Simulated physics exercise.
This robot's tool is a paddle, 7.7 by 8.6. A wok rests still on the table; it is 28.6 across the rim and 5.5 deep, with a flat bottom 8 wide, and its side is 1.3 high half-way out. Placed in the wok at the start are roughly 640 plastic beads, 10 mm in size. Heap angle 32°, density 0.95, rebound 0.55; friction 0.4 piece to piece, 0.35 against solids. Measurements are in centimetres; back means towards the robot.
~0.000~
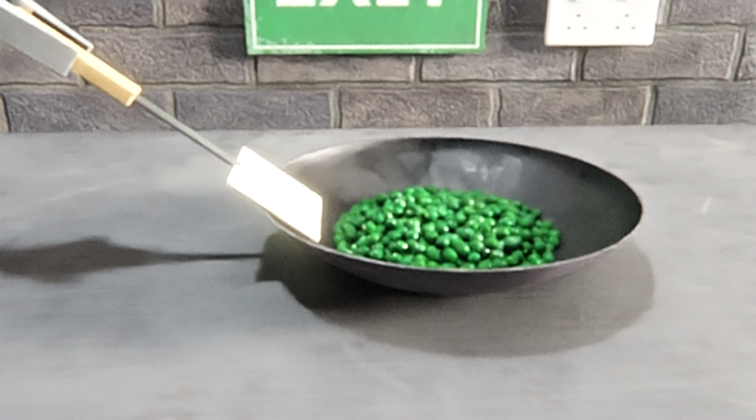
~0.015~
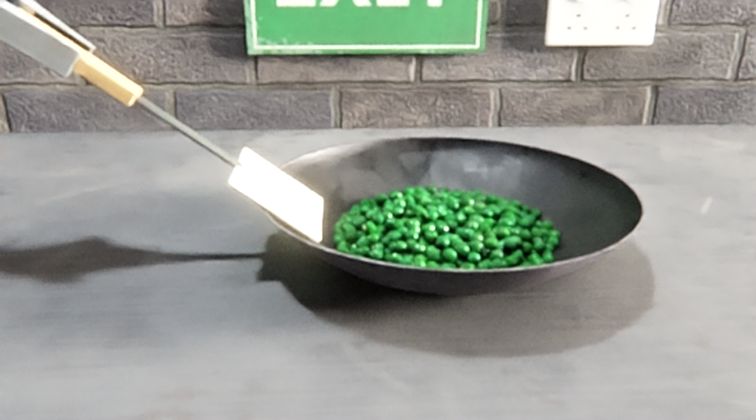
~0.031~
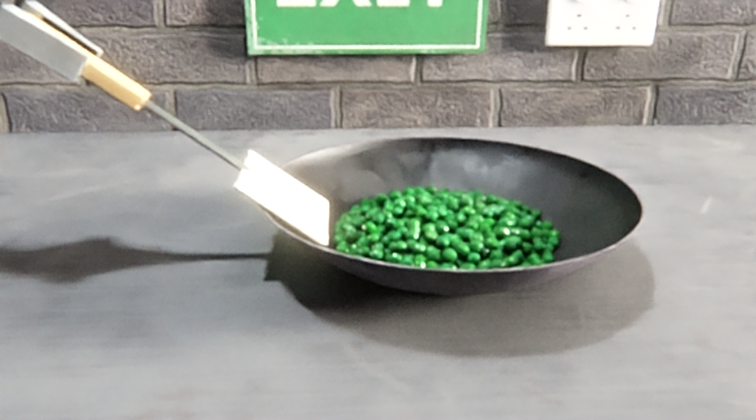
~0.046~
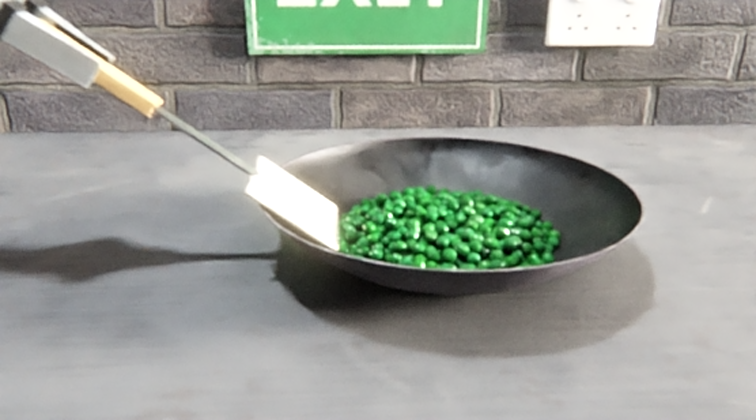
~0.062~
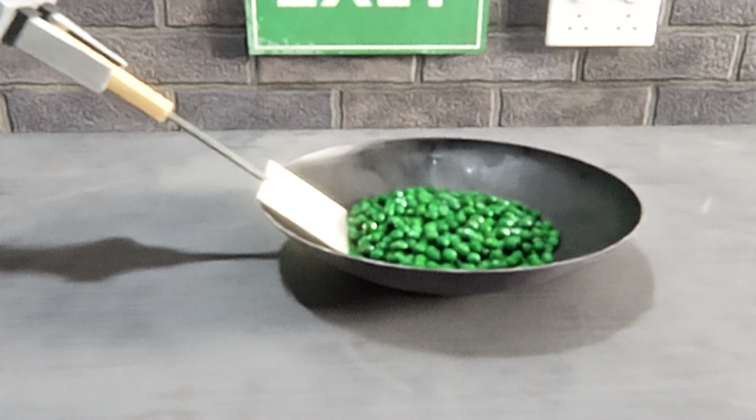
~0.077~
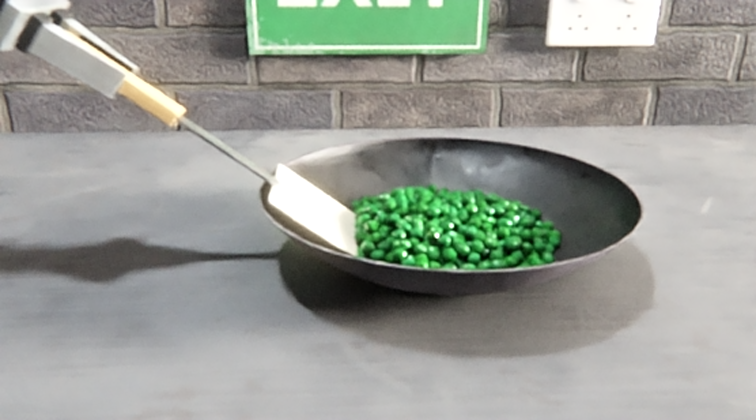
A robot arm slowly sliding a pale paddle rightward down inside a black wok, nudging the edge of a green bead heap.
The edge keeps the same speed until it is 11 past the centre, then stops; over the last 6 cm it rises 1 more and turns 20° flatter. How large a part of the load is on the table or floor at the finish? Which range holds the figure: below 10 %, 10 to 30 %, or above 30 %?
The figure lies within 10 to 30 %.
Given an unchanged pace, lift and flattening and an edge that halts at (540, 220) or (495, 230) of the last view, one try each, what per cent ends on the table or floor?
First try about 0 percent, second about 0 percent.
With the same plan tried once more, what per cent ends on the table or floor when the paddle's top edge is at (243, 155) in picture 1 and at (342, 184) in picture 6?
Some 50 percent ends up on the table or floor.
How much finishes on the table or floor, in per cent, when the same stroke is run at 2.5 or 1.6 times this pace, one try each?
Around 45 per cent, then around 35 per cent, would end on the table or floor.
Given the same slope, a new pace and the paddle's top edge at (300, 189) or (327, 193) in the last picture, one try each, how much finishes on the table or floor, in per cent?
That comes to about 35 and about 45 percent, in that order.
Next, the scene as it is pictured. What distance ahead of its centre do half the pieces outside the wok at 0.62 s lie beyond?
Some 18 cm.
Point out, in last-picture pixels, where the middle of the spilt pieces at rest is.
I'd point to somewhere close to (678, 246).
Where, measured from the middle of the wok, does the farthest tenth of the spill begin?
About 30 cm from the centre.
After 0.21 s, sloping 37°, highest piece 4 above the table; 643 in the wok.
After 0.35 s, sloping 32°, highest piece 7 above the table; 643 in the wok.
After 0.62 s, sloping 17°, highest piece 7 above the table; 547 in the wok, 84 on the table or floor, 12 on the blade or in flight.
After 1.67 s, sloping 17°, highest piece 7 above the table; 545 in the wok, 98 on the table or floor.
At rest, 545 in the wok, 98 on the table or floor. That is 15 % on the table or floor.
